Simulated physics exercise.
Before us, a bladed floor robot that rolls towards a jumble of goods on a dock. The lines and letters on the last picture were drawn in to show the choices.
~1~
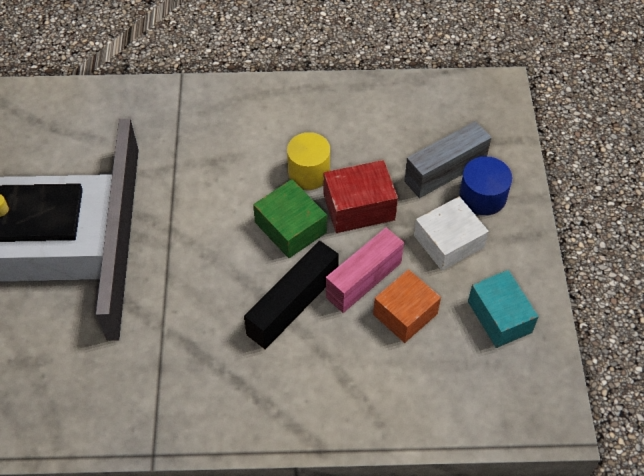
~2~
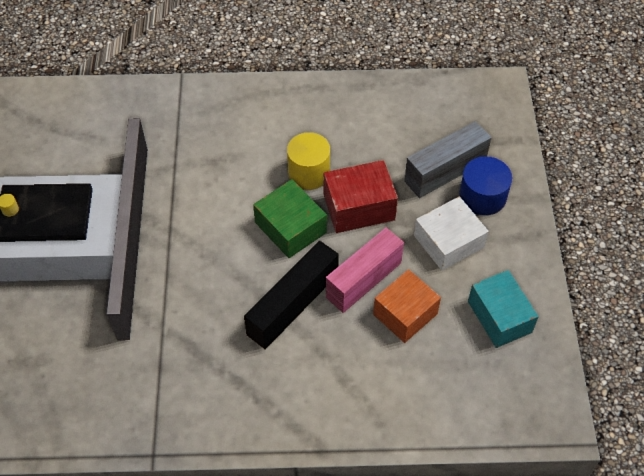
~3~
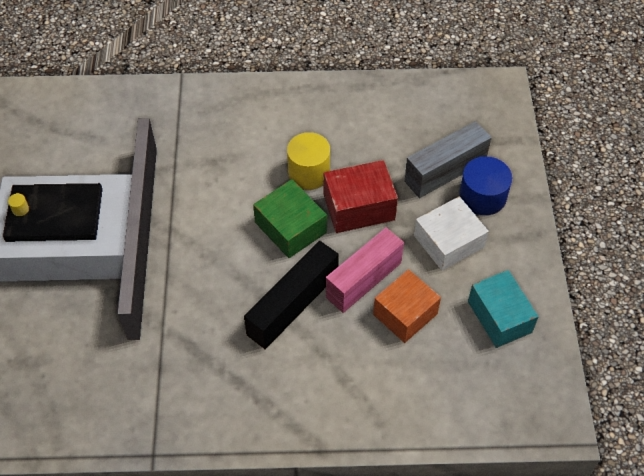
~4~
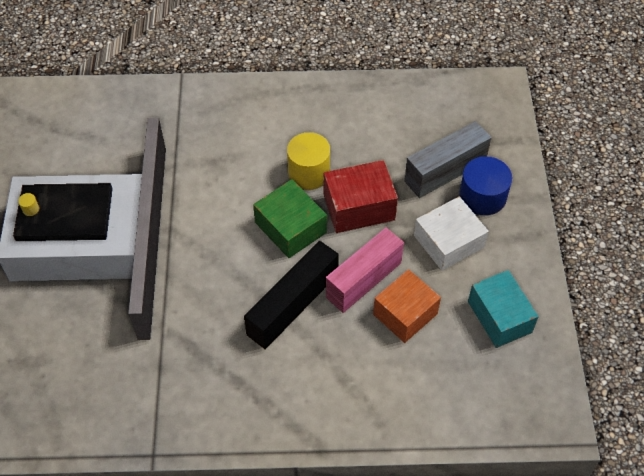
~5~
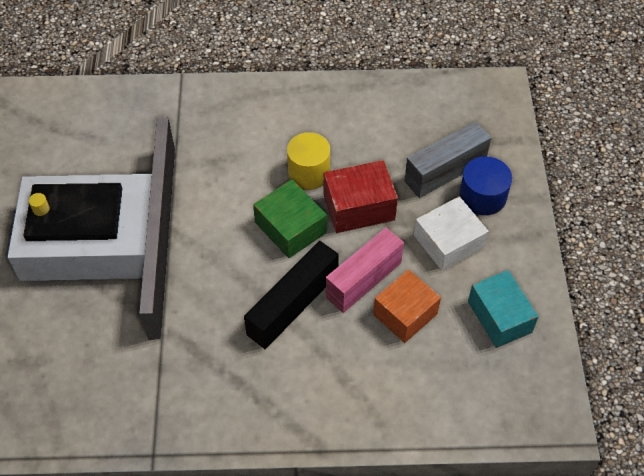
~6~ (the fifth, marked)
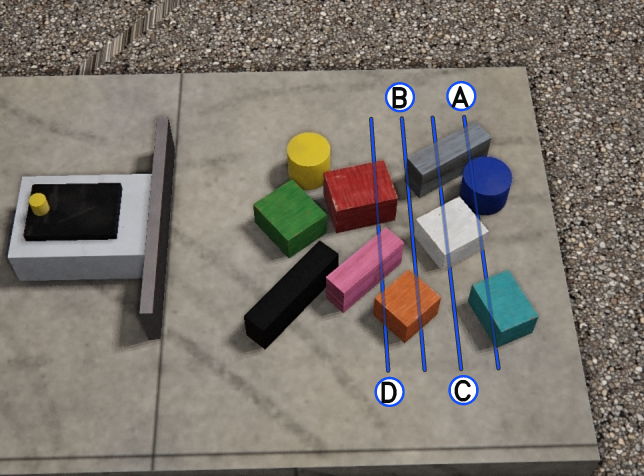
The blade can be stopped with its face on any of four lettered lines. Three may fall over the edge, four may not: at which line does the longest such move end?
At A, and not beyond.
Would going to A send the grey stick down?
By then, no.
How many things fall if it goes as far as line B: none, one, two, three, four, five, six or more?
In all, none.
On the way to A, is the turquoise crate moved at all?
Yes.
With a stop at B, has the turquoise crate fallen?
No.
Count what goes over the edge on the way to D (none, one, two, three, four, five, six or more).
The count is none.
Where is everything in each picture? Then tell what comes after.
In the first frame, robot (40, 211); pink stick (365, 270); black stick (292, 294).
In the second frame, robot (50, 211); white crate (451, 234).
In the third frame, robot (60, 211); orange crate (406, 306).
In the fourth frame, robot (71, 211); blue canister (486, 186).
In the fifth frame, robot (81, 210); turquoise crate (502, 309); grey stick (447, 160); pink stick (365, 270).
On the marked copy, A at (480, 232); B at (412, 233); C at (446, 233); D at (379, 234).
Following A. Soon after the start, robot (198, 208); black stick (310, 296); green crate (313, 226).
Later, robot (316, 205); blue canister (503, 182); turquoise crate (520, 306).
In the end, robot (408, 203); blue canister over the edge; turquoise crate over the edge; three fallen.
As for the rest, B is within the limit but short; C is within the limit but short; D is within the limit but short.
